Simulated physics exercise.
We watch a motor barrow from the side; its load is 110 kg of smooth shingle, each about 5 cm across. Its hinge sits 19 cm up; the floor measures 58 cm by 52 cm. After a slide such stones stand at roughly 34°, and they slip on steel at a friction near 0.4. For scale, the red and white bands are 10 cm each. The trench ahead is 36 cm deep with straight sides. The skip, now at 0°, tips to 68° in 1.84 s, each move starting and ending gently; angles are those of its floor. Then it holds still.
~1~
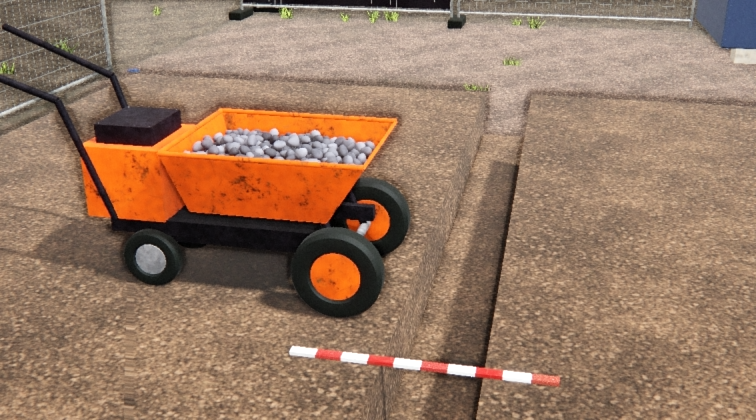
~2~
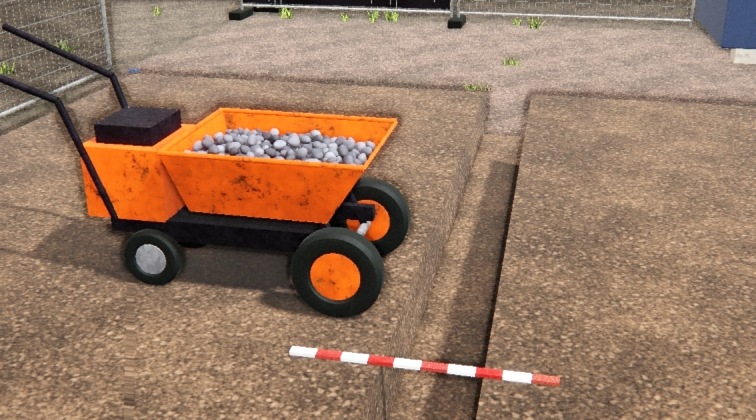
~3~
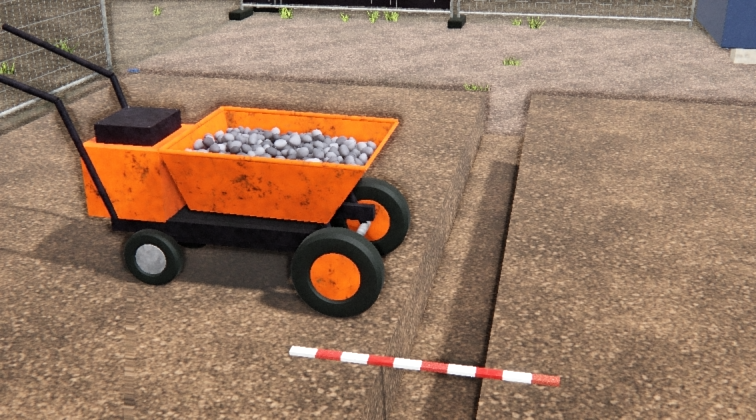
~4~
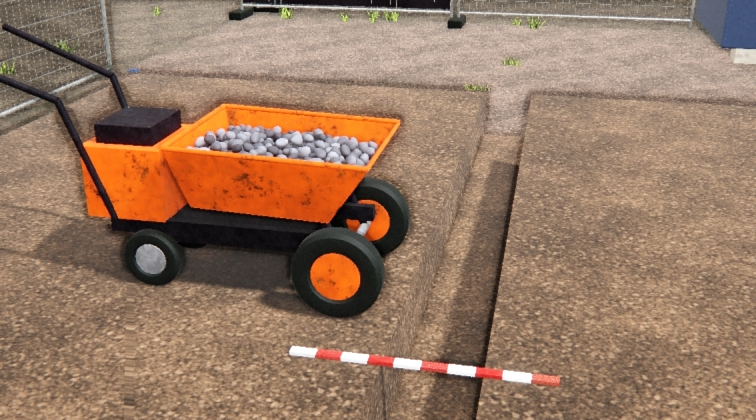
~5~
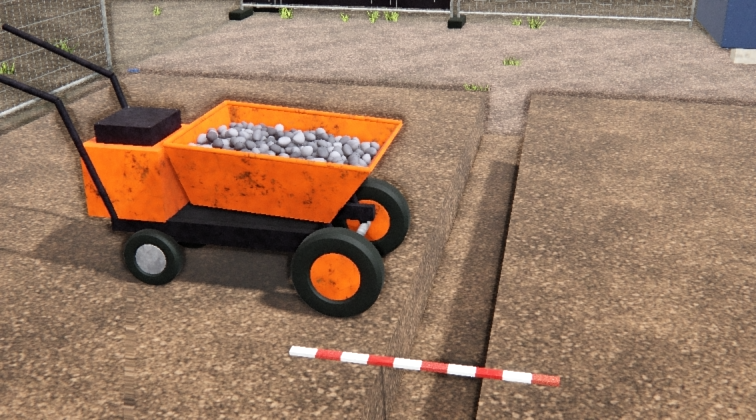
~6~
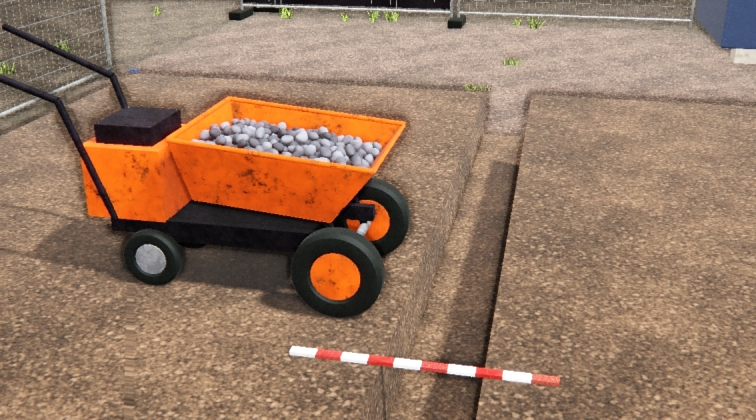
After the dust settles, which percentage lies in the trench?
Some 51 per cent of it.
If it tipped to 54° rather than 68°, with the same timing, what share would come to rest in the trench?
In that case some 35 per cent.
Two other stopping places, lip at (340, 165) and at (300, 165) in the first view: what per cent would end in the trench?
First some 75, then 100 per cent.
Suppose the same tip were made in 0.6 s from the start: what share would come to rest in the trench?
Then about 30 per cent.
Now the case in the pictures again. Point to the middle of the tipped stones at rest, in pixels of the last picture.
Around (489, 341).
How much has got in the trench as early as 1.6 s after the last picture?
About 15 per cent by then.
Then, 1.1 s after the last picture the floor is at 57°, 100 % in the skip; the foremost stones are at (470, 212).
Then, 1.6 s after the last picture the floor is at 68°, 46 % in the skip, 16 % in the trench, 39 % past the trench; the foremost stones are at (612, 304).
Then, 2.0 s after the last picture the floor is at 68°, 24 % in the skip, 26 % in the trench, 50 % past the trench; the foremost stones are at (671, 307).
Then, 3.9 s after the last picture the floor is at 68°, 0 % in the skip, 51 % in the trench, 49 % past the trench; the foremost stones are at (694, 319).
